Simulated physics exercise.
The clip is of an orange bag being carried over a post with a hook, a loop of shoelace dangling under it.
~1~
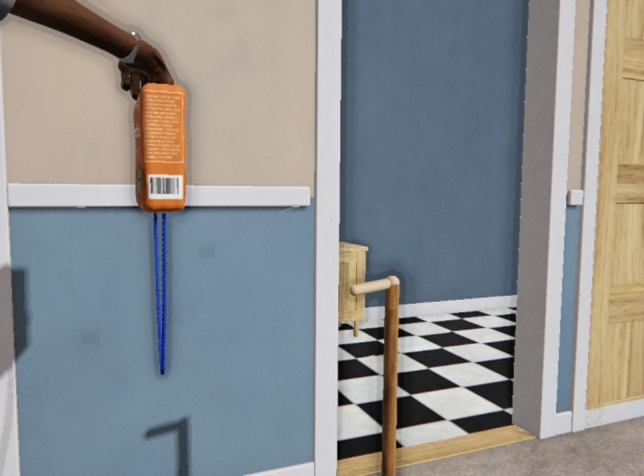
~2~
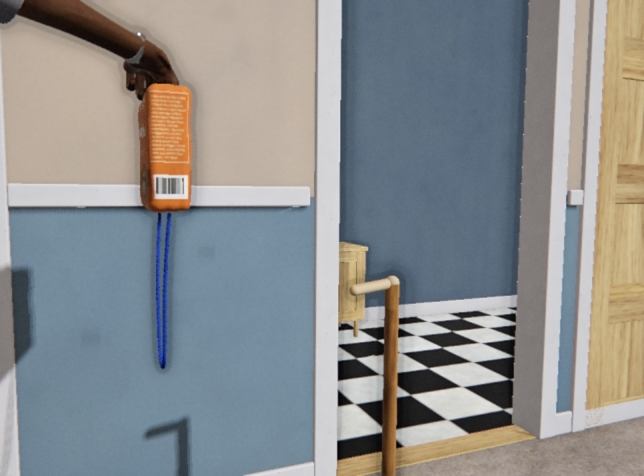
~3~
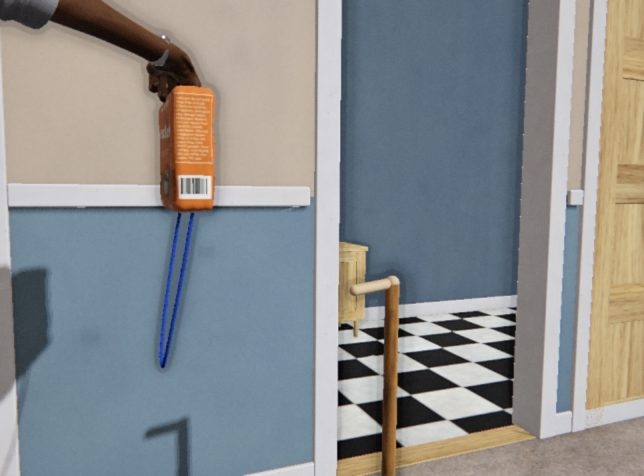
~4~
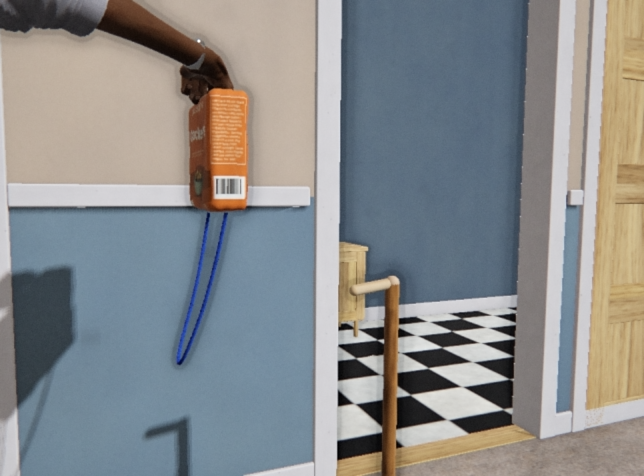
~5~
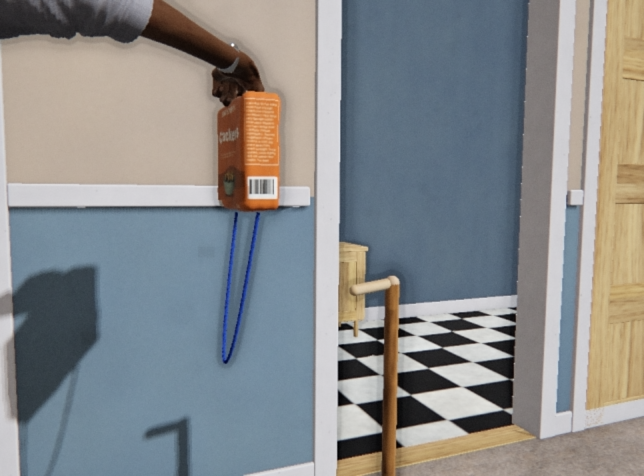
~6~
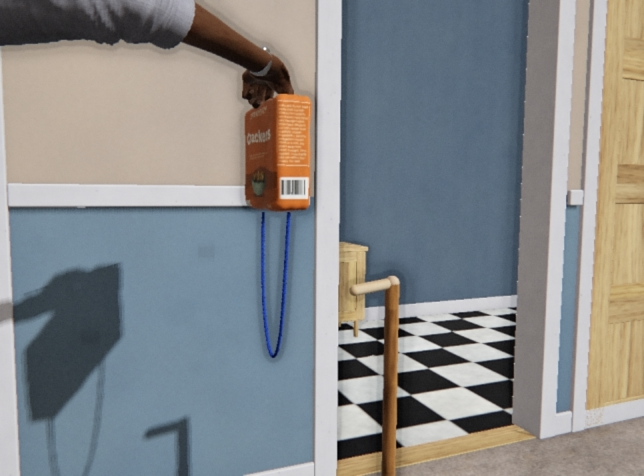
The clip shows a hand carrying an orange bag with a blue loop of shoelace dangling beneath it, moving rightward along a wall toward a hooked post by a doorway, as the bag turns slightly and the loop swings.
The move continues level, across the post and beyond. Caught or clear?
In the end the orange bag is jerked back by its loop.
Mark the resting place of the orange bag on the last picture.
Close to (484, 164).
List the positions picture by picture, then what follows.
The first picture shows orange bag (158, 153); hook tip (355, 290).
The second picture shows orange bag (163, 153); bottom of the loop (162, 366).
The third picture shows orange bag (185, 154).
The fourth picture shows orange bag (216, 155); bottom of the loop (179, 363).
The fifth picture shows orange bag (246, 156).
The sixth picture shows orange bag (275, 157); bottom of the loop (273, 357); hook tip (355, 290); hook points towards it, loop hangs below the hook.
Then, 0.46 s later than the last view, bag nearing the post near (352, 160).
Then, 1.00 s later than the last view, bag past the post near (431, 162).
Finally, bag past the post near (483, 164); loop tight round the post, hand stopped. The orange bag snags on the hook.
